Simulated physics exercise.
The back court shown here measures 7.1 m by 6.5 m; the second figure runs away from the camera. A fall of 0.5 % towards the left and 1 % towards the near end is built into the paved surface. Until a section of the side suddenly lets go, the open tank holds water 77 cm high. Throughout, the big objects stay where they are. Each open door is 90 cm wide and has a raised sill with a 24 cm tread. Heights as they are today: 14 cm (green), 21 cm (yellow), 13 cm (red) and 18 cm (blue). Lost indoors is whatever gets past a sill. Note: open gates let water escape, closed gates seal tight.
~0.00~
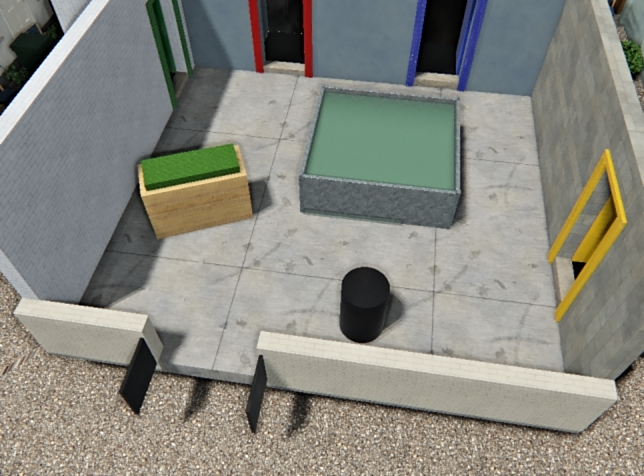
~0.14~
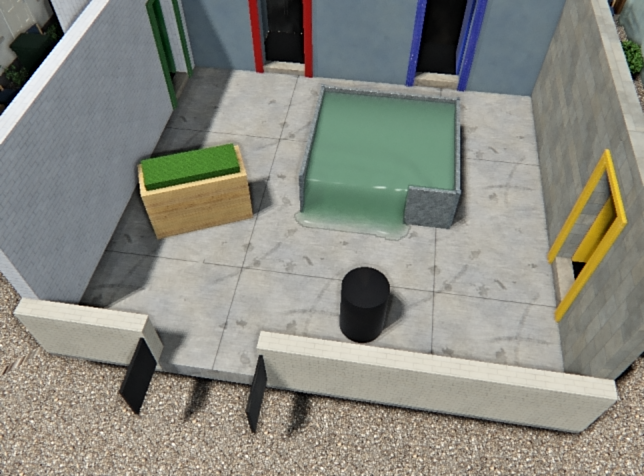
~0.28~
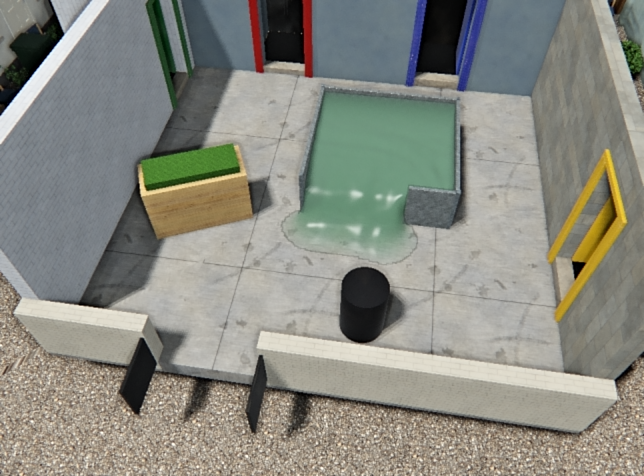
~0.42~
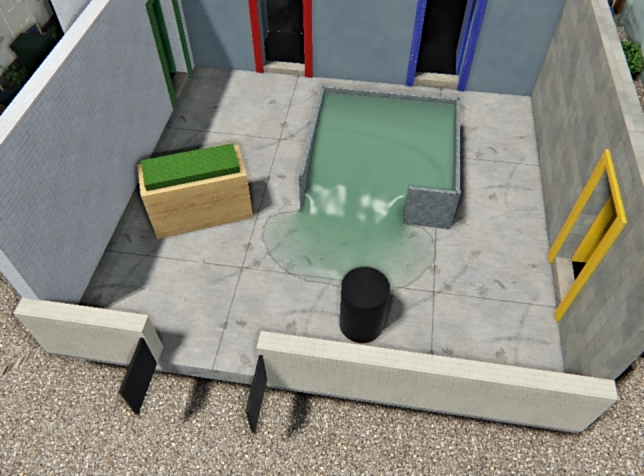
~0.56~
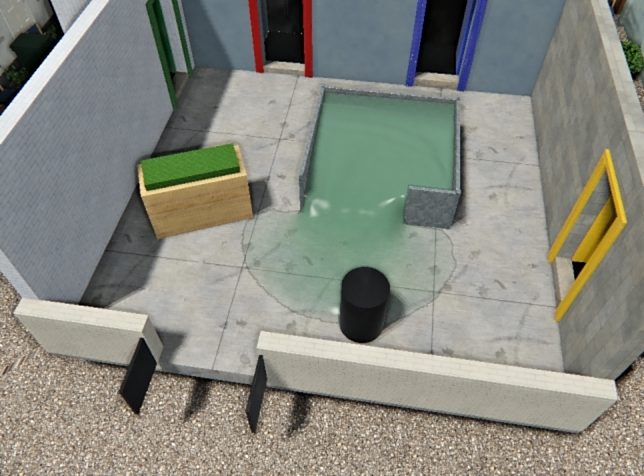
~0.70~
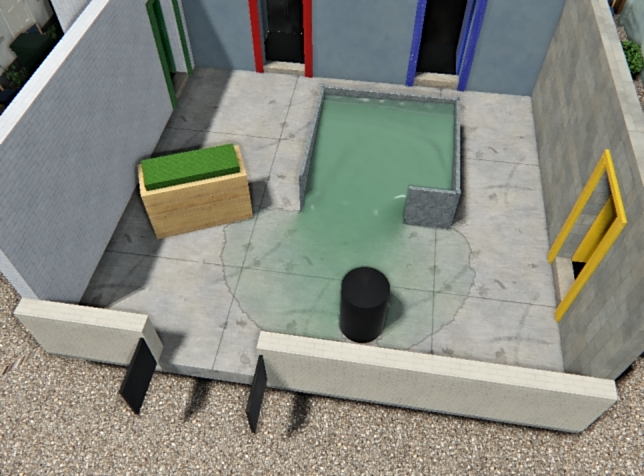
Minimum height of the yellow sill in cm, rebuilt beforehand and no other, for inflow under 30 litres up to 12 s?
10 cm.
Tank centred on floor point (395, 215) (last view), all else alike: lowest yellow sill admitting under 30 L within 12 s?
Then close to 8.5 cm.
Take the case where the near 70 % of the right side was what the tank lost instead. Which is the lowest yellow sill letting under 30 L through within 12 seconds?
I'd say close to 22 cm.
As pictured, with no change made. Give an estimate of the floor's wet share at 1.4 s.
Approximately 30 % of the floor.
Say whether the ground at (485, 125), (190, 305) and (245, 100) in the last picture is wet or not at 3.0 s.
First bone-dry, second wet through, third bone-dry.
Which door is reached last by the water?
The red one comes last.
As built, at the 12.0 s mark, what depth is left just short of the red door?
Lab note: Depth approx. 6.0 cm.
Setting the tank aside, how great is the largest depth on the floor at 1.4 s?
50 cm.
After 1.4 s water covers 30 % of the floor, deepest (50 cm) near (285, 363); it has not reached the yellow door.
After 3.0 s water covers 40 % of the floor, deepest (40 cm) near (78, 334); 10 cm at the yellow door, 0 litres in over its 21 cm sill.
After 12.0 s water covers 100 % of the floor, deepest (15 cm) near (147, 166); 6 cm at the yellow door, 0 litres in over its 21 cm sill.
At the yellow door as built, the water arrived by 2.5 s and peaked near 16 cm at 4.4 s.
Run again over the same 12 s with other heights there, 46 litres in over 8.5 cm, 13 litres over 12 cm. The limit of 30 litres is kept from about 10 cm up.
